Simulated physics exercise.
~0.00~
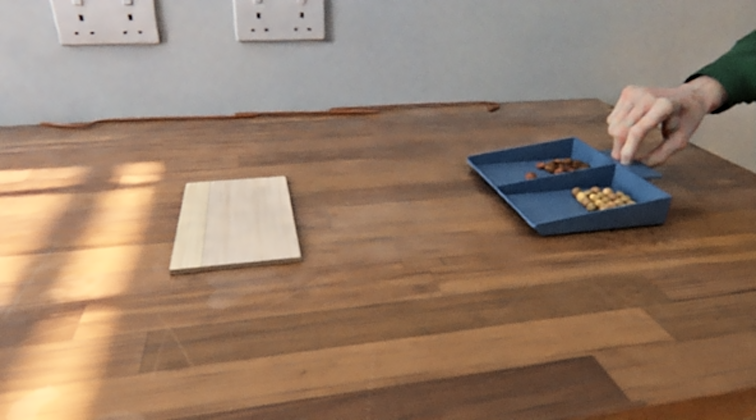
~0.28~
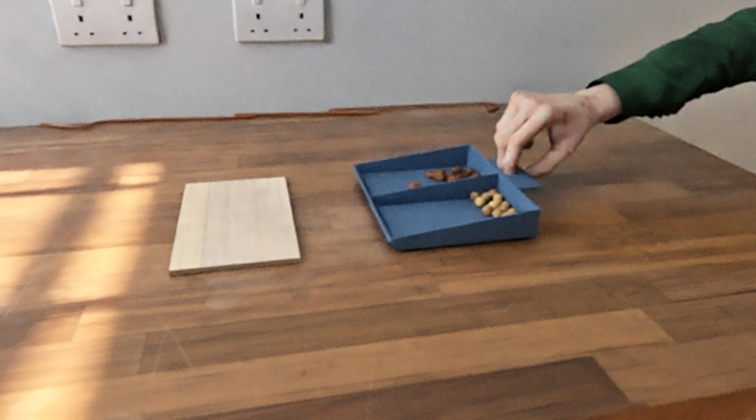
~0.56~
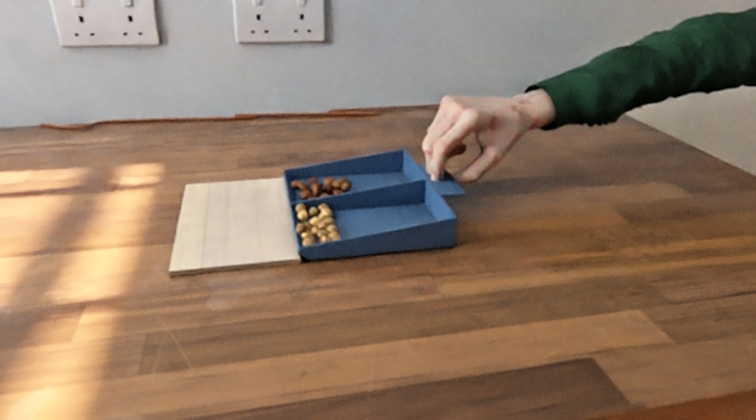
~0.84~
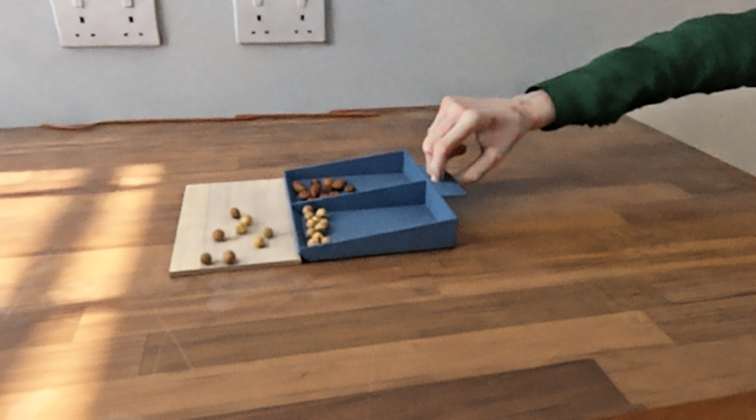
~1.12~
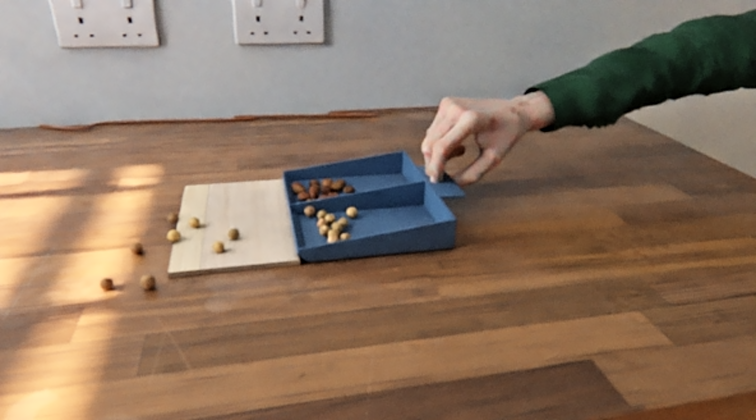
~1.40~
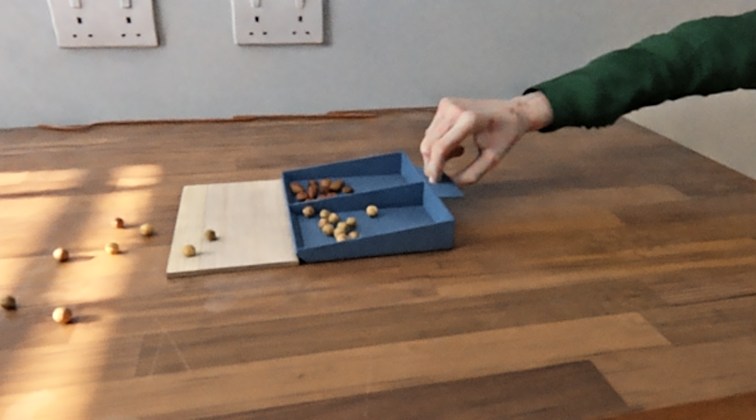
A hand in a green sleeve slid a blue divided tray left across a wooden table until it stopped at a flat board, and several round, tan nuts from the front section rolled out over it, some onto the table, while the brown ones stayed inside.
